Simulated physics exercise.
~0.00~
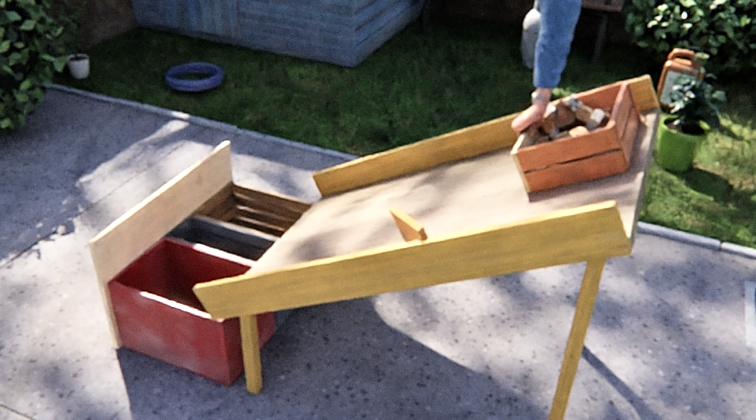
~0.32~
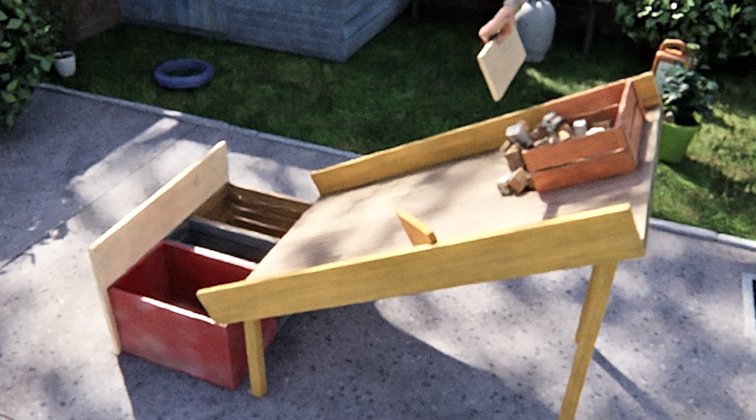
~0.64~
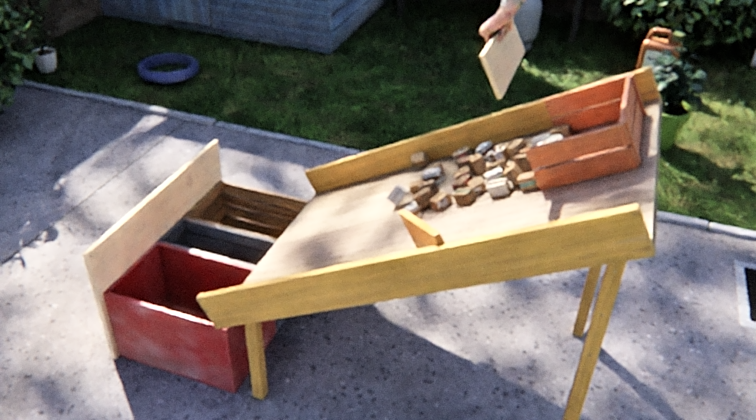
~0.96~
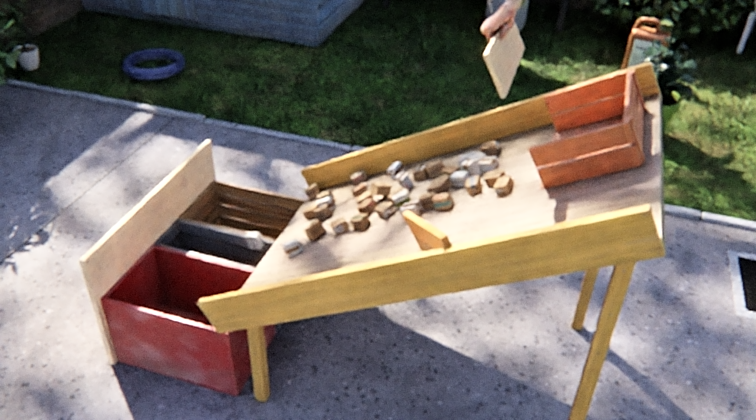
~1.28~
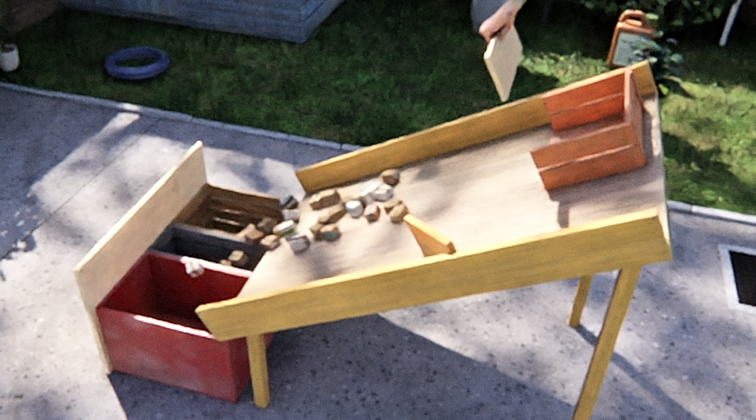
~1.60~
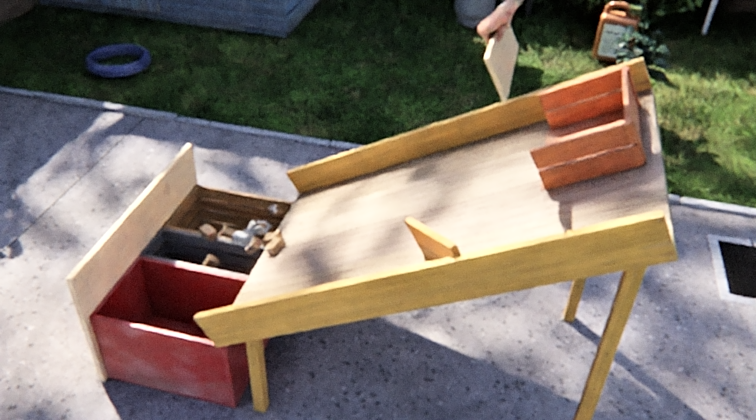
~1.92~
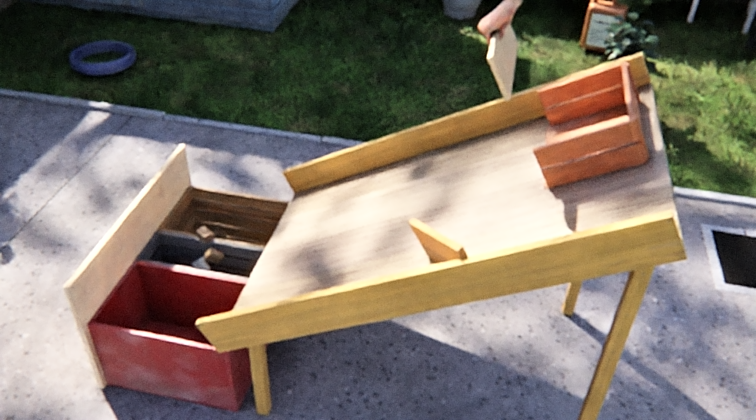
The footage shows a hand lifting a wooden gate from an orange pen on a sloping, walled table, releasing small brown and grey blocks that slide left past an angled board and drop mostly into the grey and wooden totes behind the red one, leaving the slope empty.
